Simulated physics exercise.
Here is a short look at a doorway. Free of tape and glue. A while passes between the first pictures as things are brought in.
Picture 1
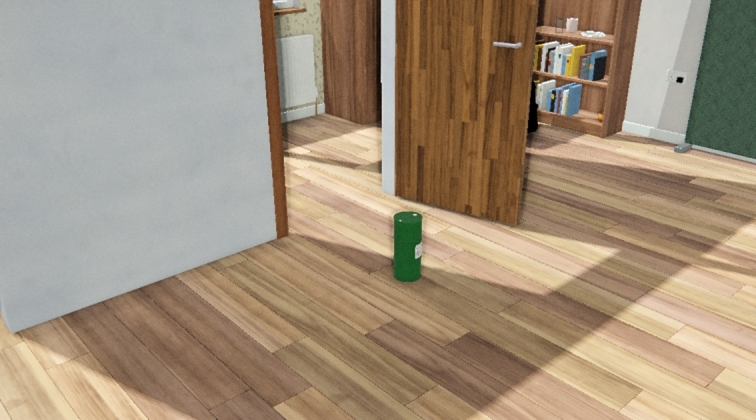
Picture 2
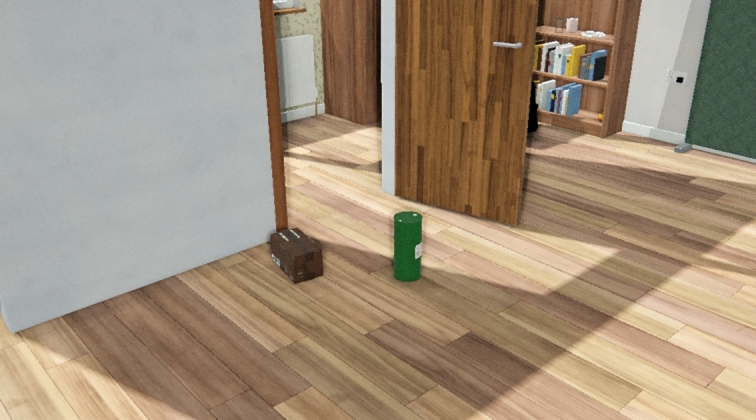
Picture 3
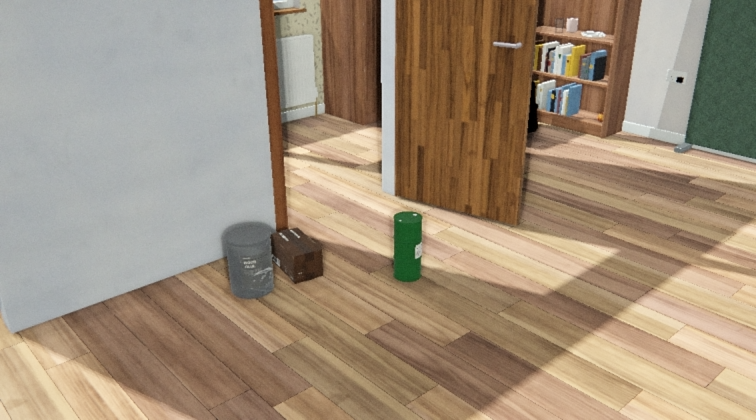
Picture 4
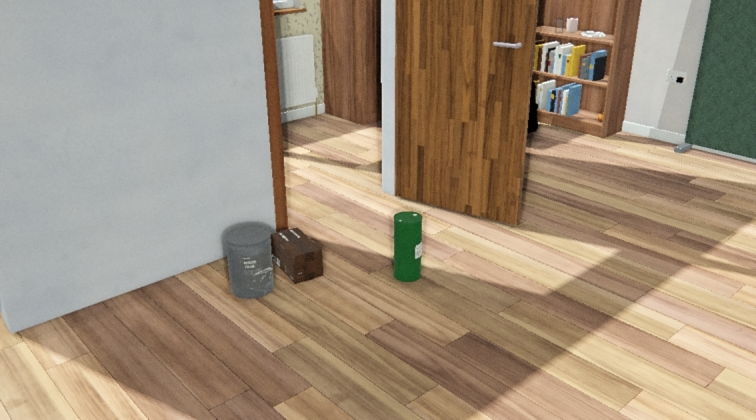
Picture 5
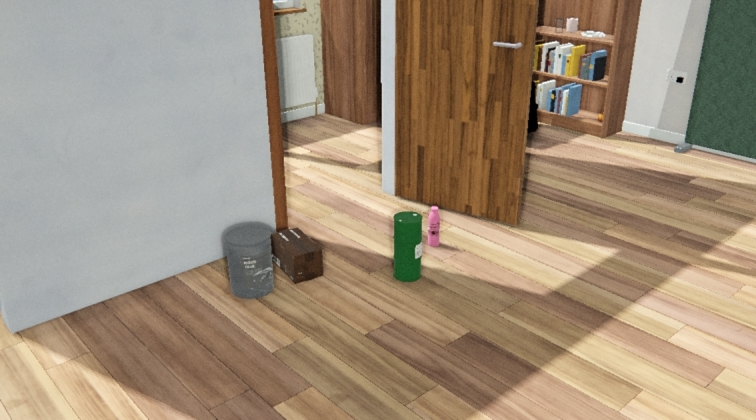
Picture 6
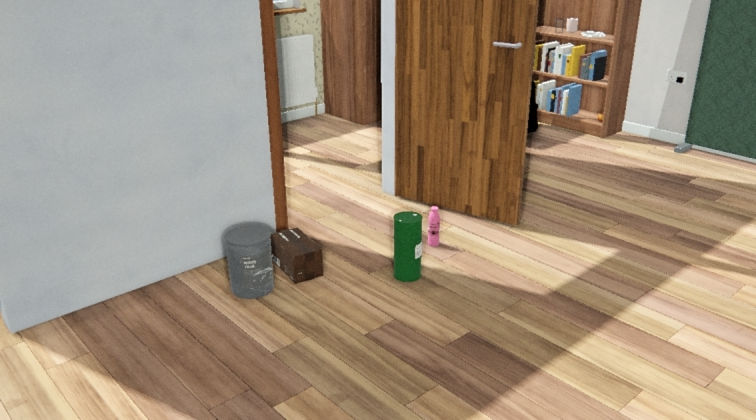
A brown wooden door stands wide open above a sunlit wood-plank floor, seen from a raised, fixed view with a pale wall at left and a bookcase beyond. A green canister stands near the doorway; a brown parcel appears to its left, then a grey pail beside the parcel, and later a pink bottle behind the canister. The door and camera stay still, and nothing is seen moving.
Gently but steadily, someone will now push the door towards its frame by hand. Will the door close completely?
Sure enough, the door completes its swing here.
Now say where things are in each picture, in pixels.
Door wide open and still, in the first frame.
Door wide open and still; green canister (408, 247), in the second frame.
Door wide open and still; brown parcel (296, 255); green canister (408, 247), in the third frame.
Door wide open and still; grey pail (250, 262); brown parcel (296, 255), in the fourth frame.
Door wide open and still; green canister (408, 247); grey pail (250, 262), in the fifth frame.
Door wide open and still; pink bottle (434, 226); brown parcel (296, 255), in the sixth frame.
Then, 0.80 s after the last picture, door 61° open; pink bottle tipped 4° from how it was near (418, 228).
Then, 1.00 s after the last picture, door 43° open; pink bottle slid well along near (378, 231).
Then, 1.30 s after the last picture, door 16° open; pink bottle tipped 34° from how it was near (304, 231).
Then, 1.50 s after the last picture, door 1° open; pink bottle tipped 33° from how it was near (272, 224).
At rest, door 0° open; tipped over on the floor, pink bottle; the other 3 in place. Seen from the same camera at the end, pink bottle near (270, 246).
